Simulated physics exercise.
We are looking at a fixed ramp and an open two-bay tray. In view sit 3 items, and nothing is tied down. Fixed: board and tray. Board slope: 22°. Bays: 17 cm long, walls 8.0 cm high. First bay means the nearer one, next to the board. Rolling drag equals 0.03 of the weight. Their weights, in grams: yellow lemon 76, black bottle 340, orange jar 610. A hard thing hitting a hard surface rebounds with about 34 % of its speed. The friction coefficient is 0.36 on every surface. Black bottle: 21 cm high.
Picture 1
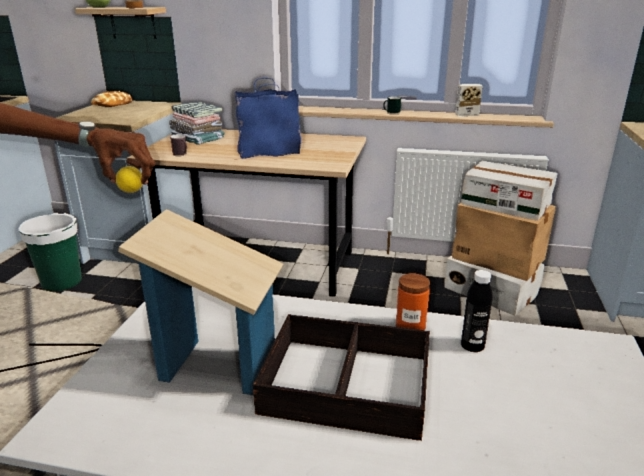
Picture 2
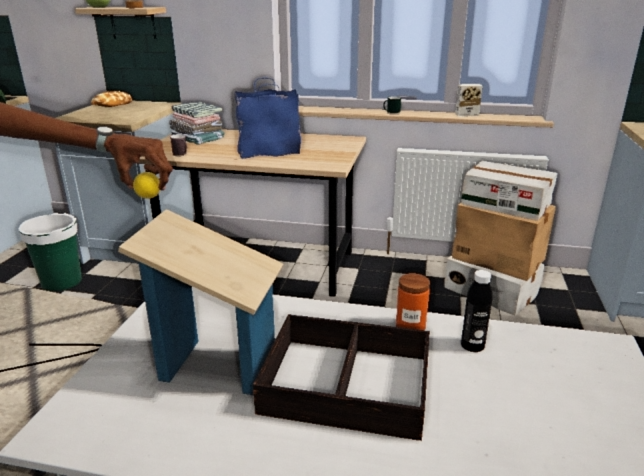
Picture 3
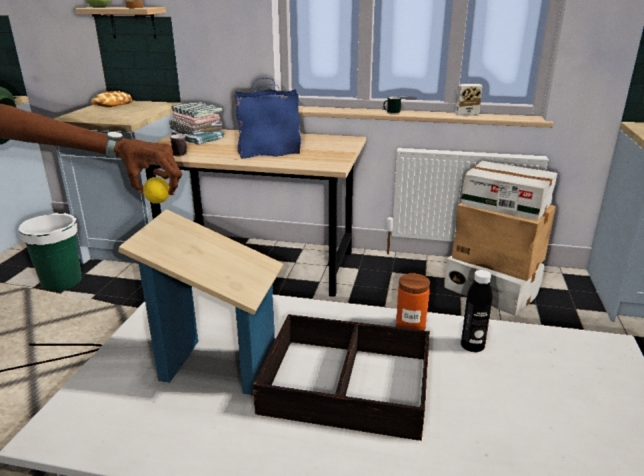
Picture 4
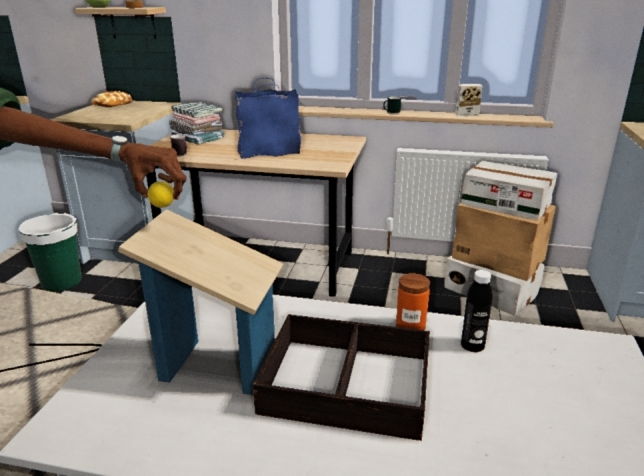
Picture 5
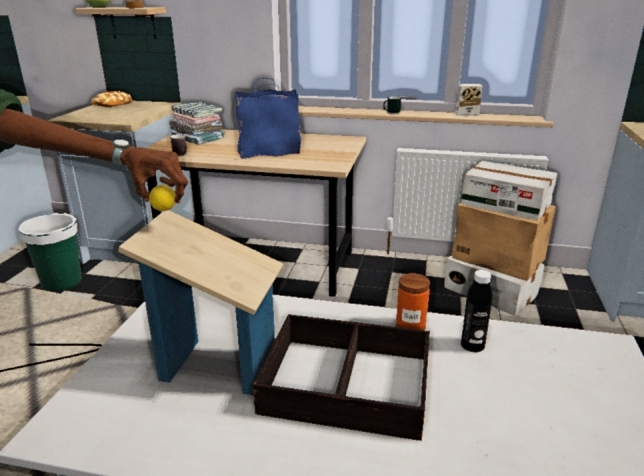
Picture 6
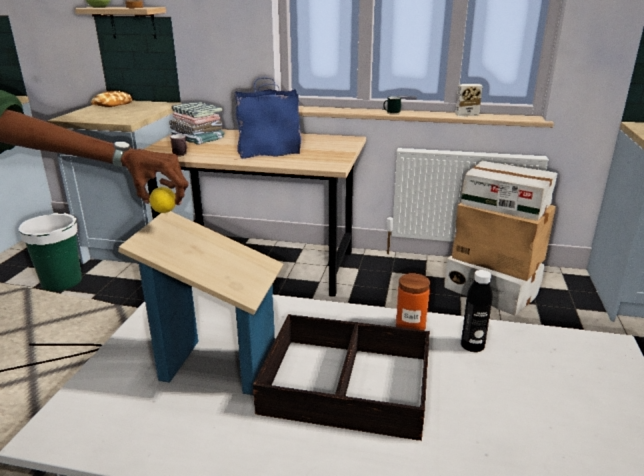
The video shows a hand carrying a yellow lemon rightward to the raised end of a sloping wooden board, then holding it still there, while a dark divided tray, an orange jar and a black bottle stay motionless nearby.
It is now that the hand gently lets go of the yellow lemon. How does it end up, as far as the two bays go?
It ends up in the farther bay.
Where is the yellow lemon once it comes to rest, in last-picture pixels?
Rest point: Near (361, 377).
Then, 0.40 s after the last picture, yellow lemon near (210, 245).
Then, 0.60 s after the last picture, yellow lemon near (294, 287).
Then, 0.80 s after the last picture, yellow lemon near (378, 345).
Then, 1.00 s after the last picture, it is in the farther bay; yellow lemon near (399, 382).
At rest, it is in the farther bay; the bystanders in place, give or take 4 cm. Seen from the same camera at the end, yellow lemon near (361, 377).
